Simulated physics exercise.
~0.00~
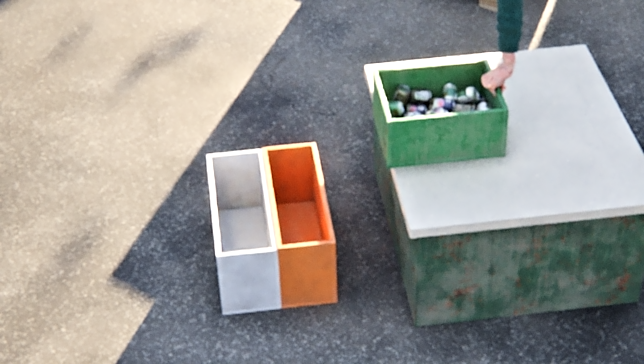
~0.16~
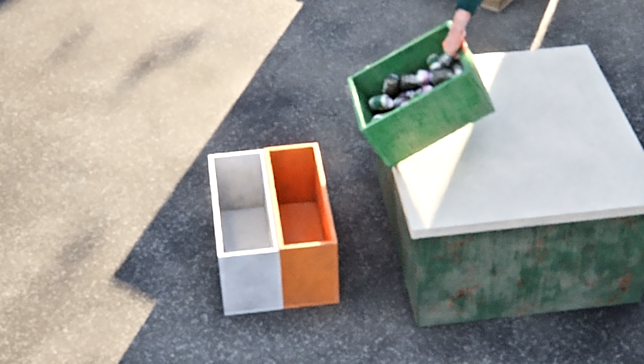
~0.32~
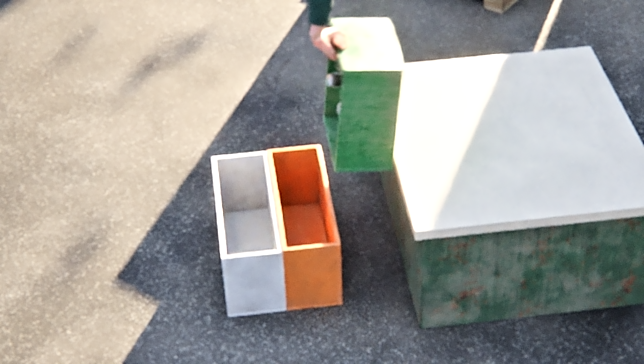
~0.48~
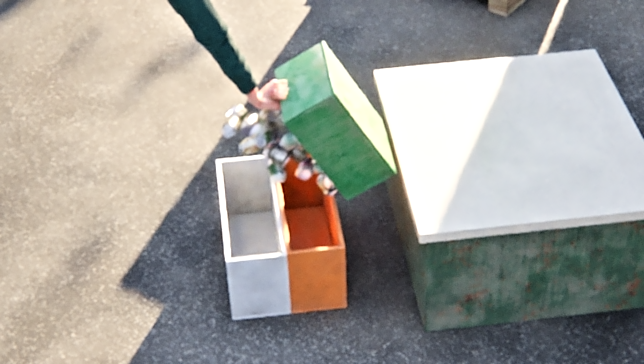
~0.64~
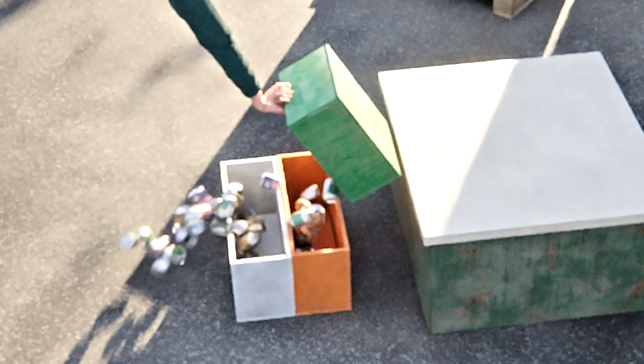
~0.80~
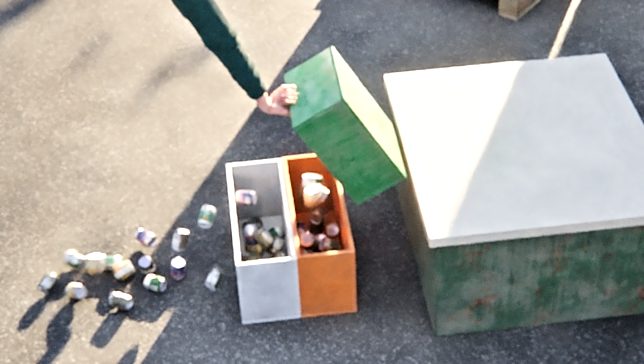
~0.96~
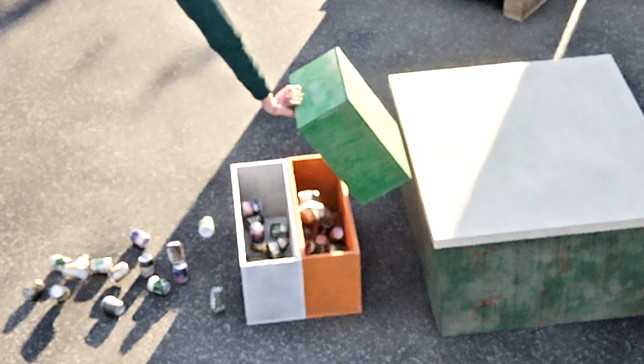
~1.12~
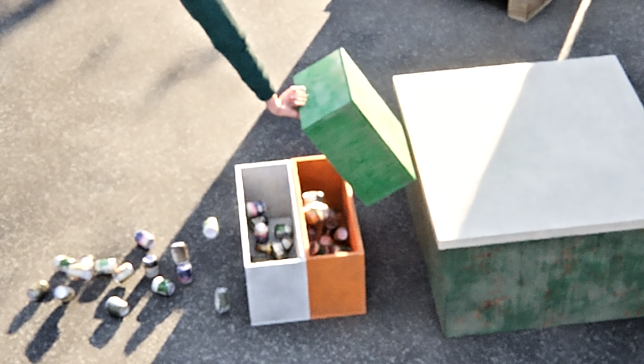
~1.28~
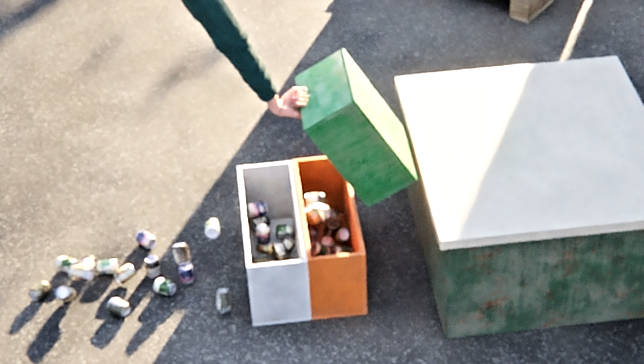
Green box tipped by a hand beside a bench, spilling mini cans into orange and white totes and onto the ground beyond.
